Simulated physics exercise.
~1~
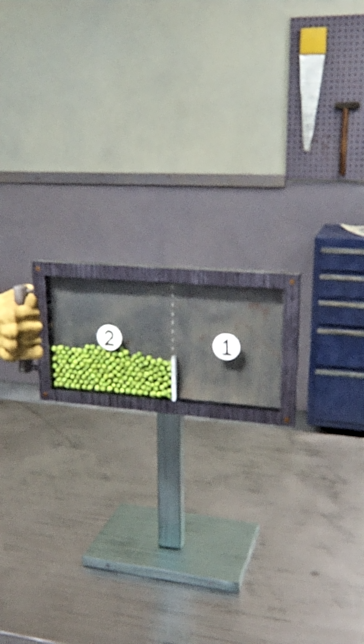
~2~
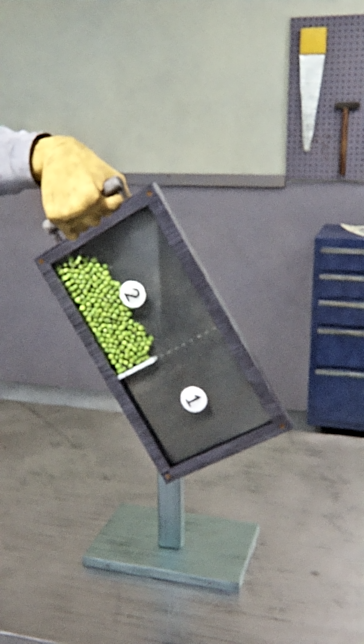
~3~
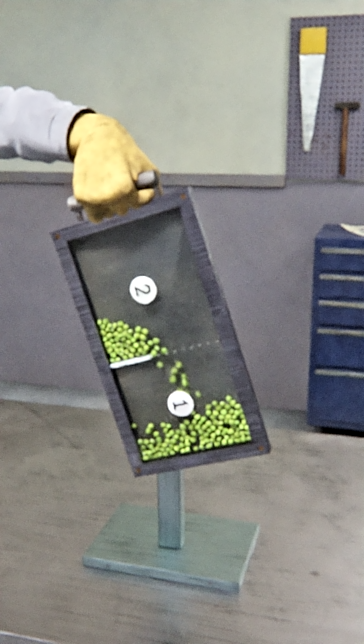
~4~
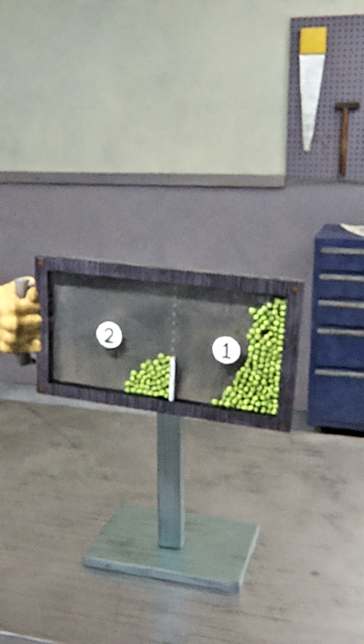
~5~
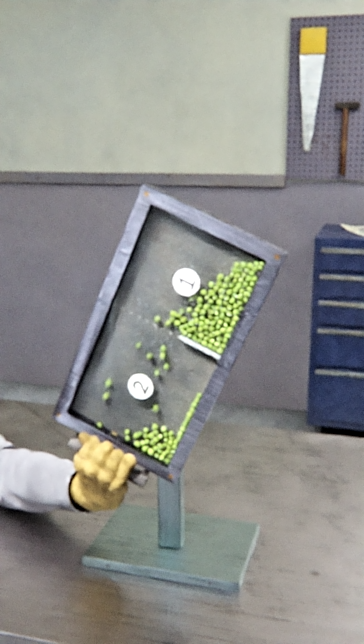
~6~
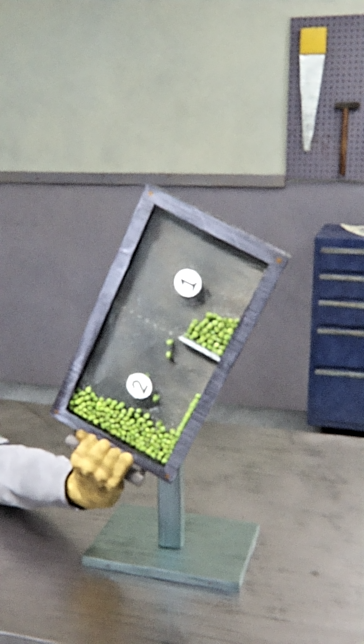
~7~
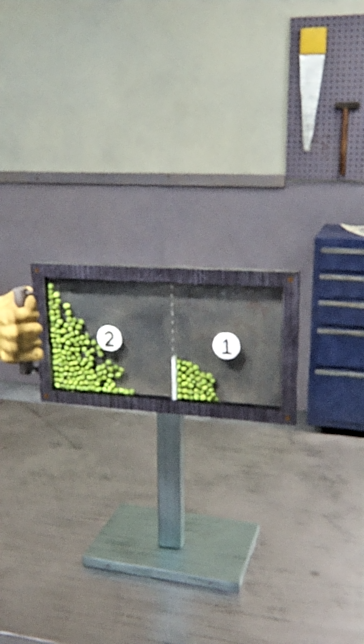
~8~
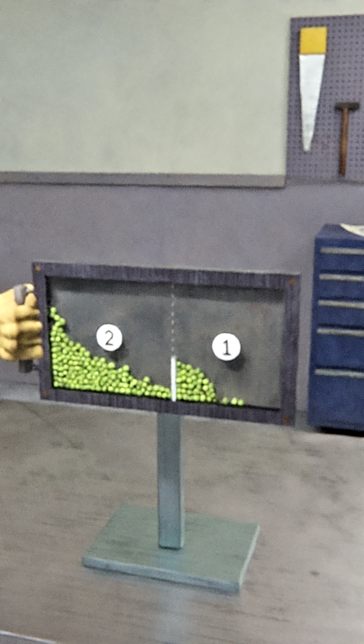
The clip shows a gloved hand tilting a framed box of small green balls steeply clockwise, back past level the other way, then level again, the balls spilling between its two halves and ending mostly in the left half, with a small pile right of the short divider.
